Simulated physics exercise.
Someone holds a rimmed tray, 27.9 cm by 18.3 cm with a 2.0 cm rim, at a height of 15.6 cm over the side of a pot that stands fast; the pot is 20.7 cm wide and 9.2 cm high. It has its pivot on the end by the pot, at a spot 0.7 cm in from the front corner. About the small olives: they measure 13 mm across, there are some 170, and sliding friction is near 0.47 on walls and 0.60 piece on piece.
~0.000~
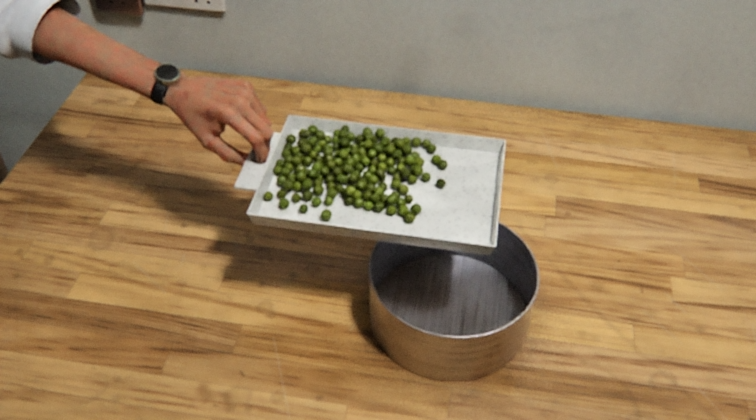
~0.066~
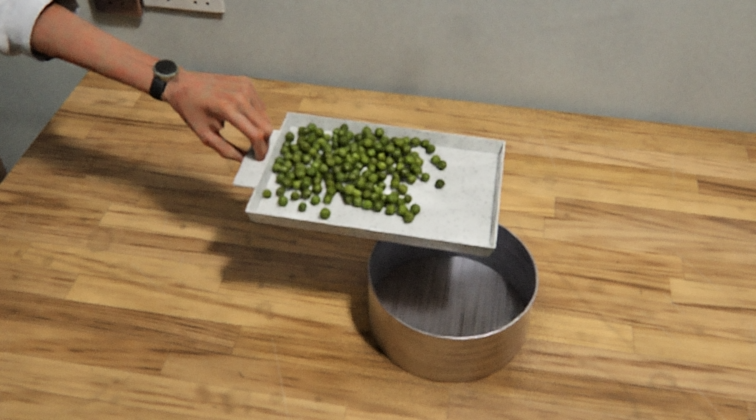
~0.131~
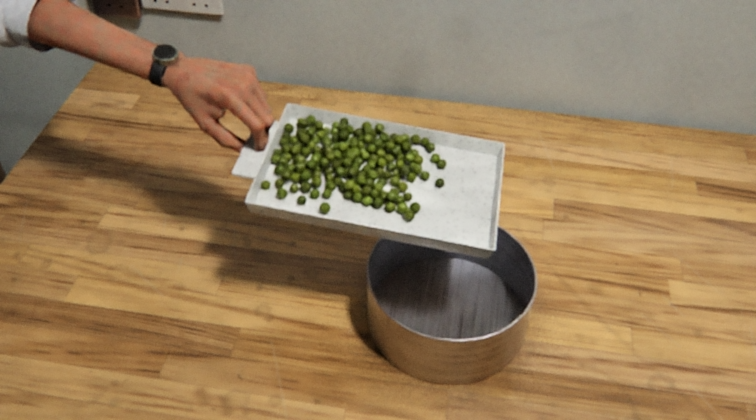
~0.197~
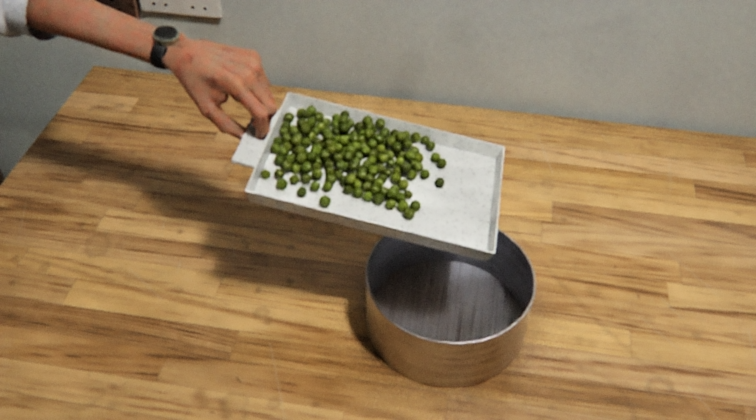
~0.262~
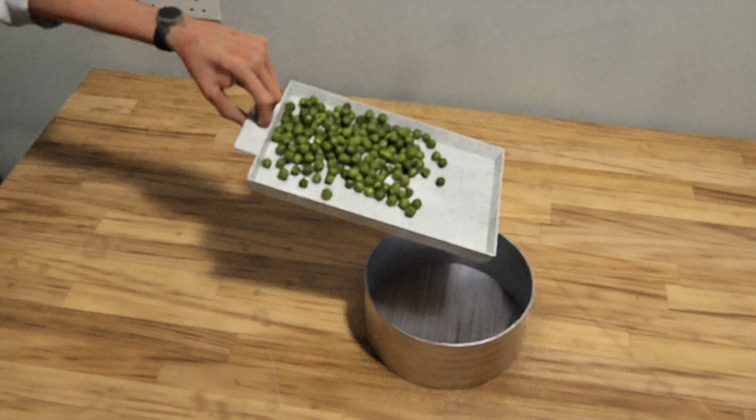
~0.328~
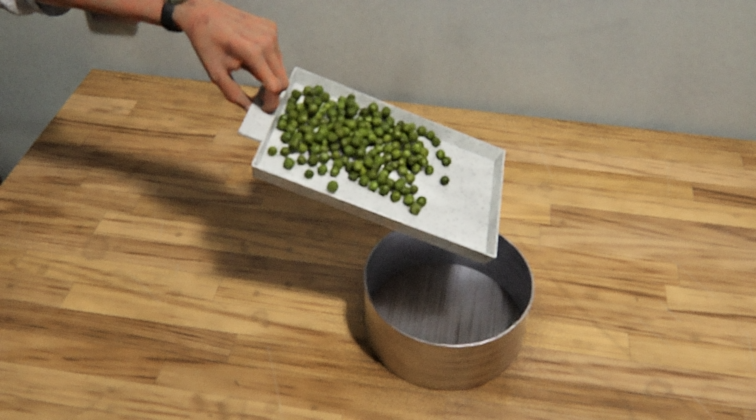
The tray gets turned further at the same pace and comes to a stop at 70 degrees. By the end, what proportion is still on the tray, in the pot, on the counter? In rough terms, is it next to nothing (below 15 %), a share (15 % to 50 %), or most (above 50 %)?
Outcome: Left on the tray: A majority. Pot: A low amount. Counter: A mid-sized amount.
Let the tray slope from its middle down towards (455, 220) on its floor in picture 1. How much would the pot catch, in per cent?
My guess is roughly 15 percent.
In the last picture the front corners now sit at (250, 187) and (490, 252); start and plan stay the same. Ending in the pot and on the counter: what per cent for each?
Final per cent - pot 0, counter 0.
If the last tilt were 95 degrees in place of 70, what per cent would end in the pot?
Then about 30 per cent.
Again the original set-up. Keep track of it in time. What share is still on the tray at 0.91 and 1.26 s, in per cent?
90 then 75.
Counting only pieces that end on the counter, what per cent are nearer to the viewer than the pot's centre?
I'd put it at around 10 per cent.
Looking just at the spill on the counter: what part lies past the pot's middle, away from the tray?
About 100 %.
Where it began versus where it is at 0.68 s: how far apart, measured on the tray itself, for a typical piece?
I'd say close to 10 centimetres.
After 0.68 s, tilt 44 degrees; the tray holds 100 %, the pot 0 %.
After 0.91 s, tilt 60 degrees; the tray holds 90 %, the pot 0 %.
After 1.26 s, tilt 70 degrees; the tray holds 75 %, the pot 5 %.
In the end, at 1.9 s, tray 70 %, pot 5 %, counter 25 %.
